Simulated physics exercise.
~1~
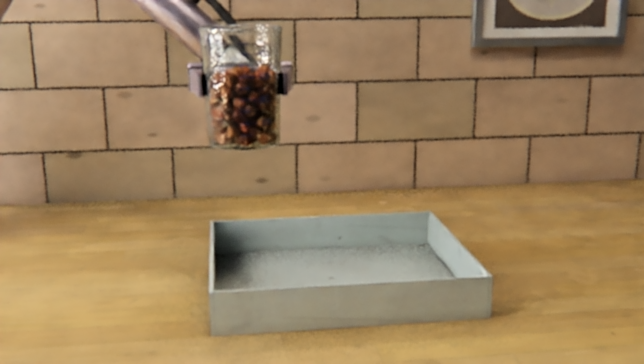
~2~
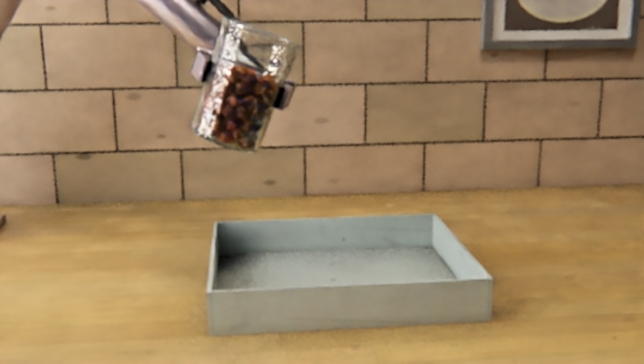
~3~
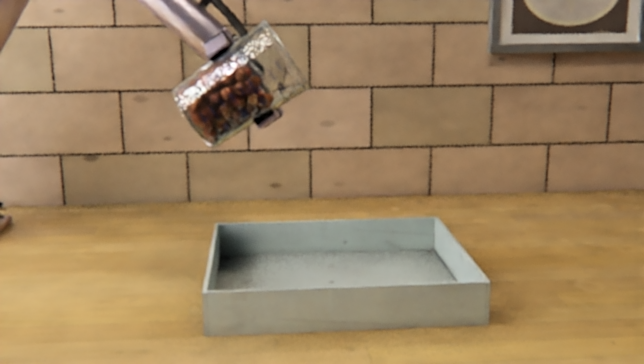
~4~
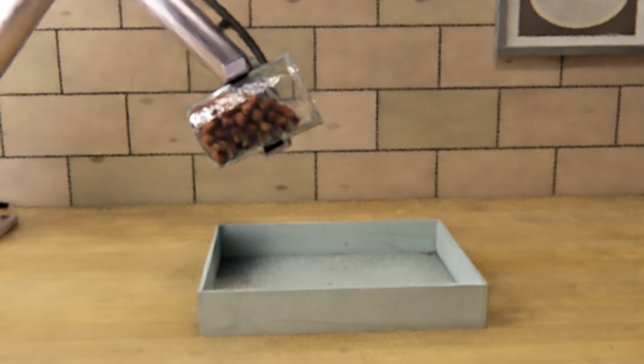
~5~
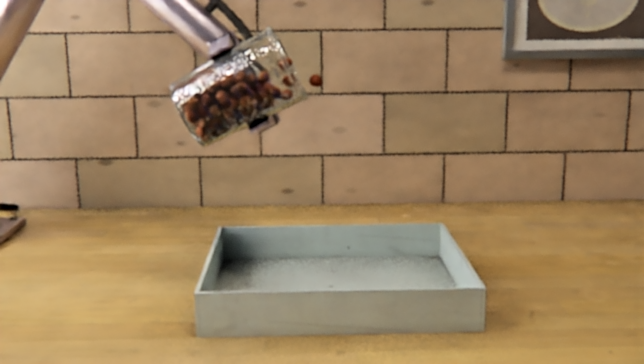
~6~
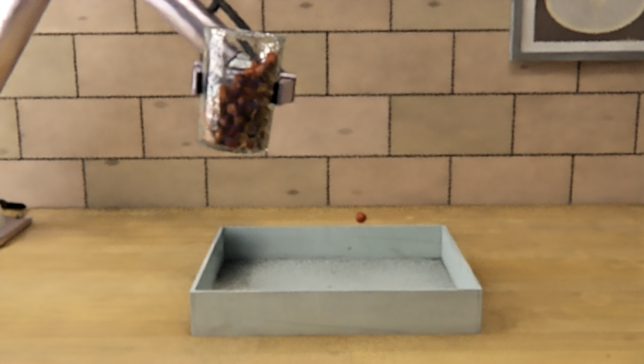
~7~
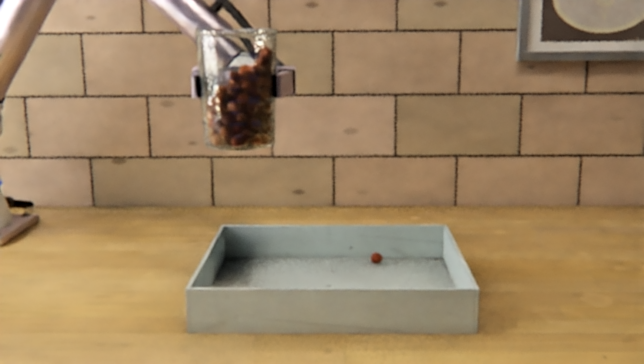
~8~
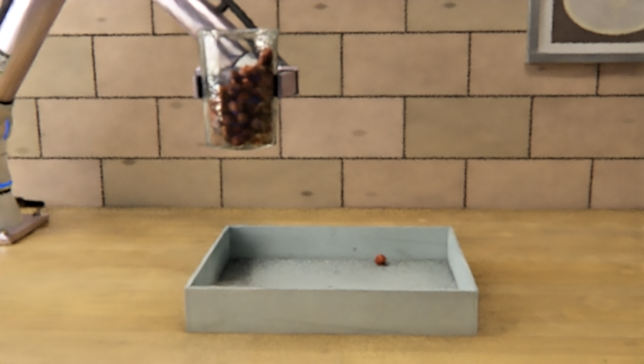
The clip shows a robot arm holding a clear tumbler of hazelnuts above a gray tray on a wooden table, tilting it toward the right until a single nut drops into the tray, then returning it upright, still nearly full, and holding it there.
